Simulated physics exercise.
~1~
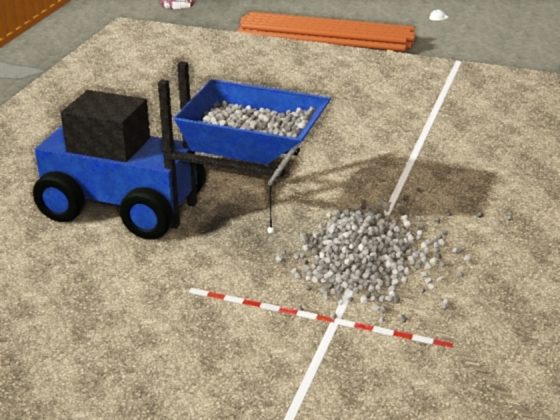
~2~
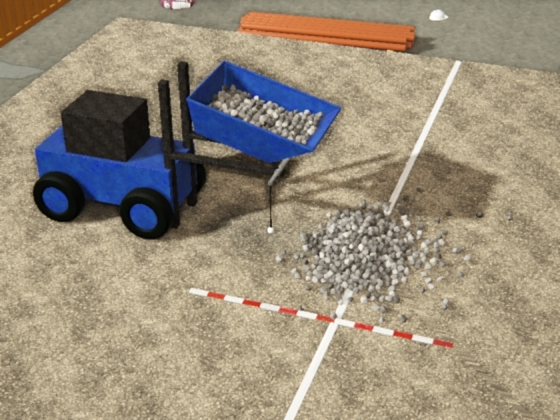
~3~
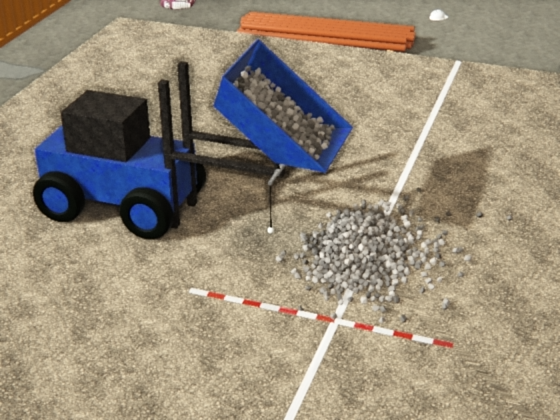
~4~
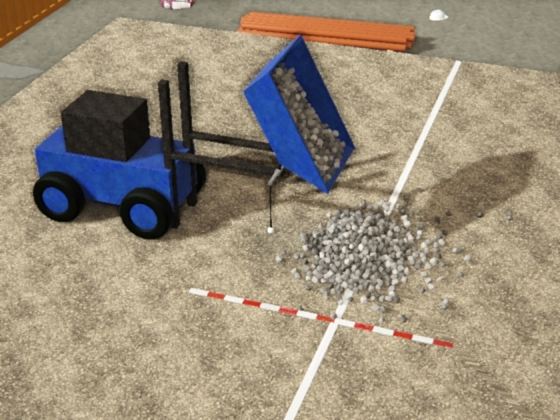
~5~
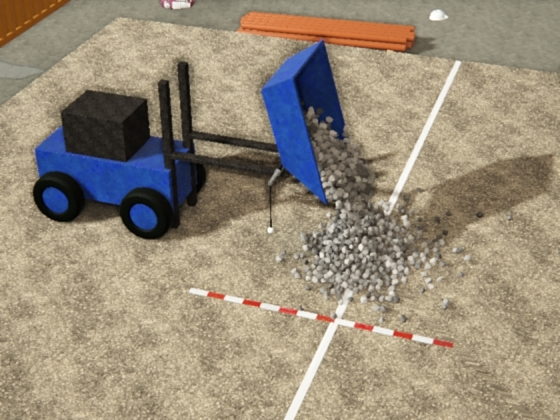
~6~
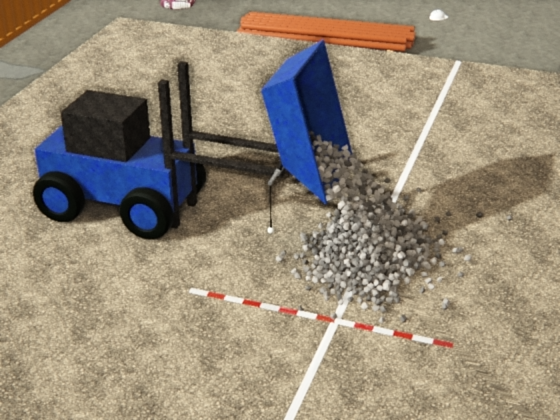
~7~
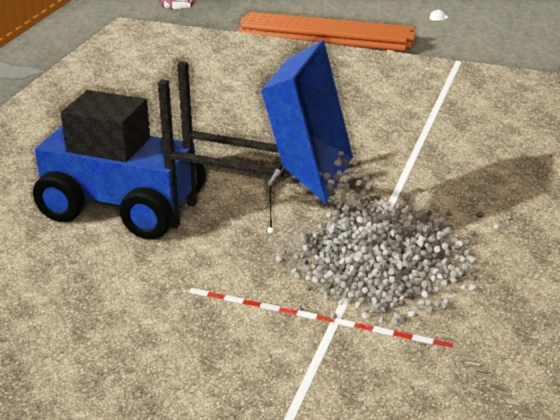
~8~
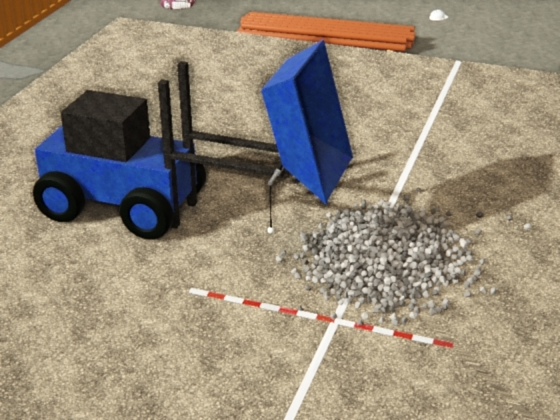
On sandy ground, a blue forklift tipping its raised skip and pouring grey stones onto an existing heap, leaving it broader.
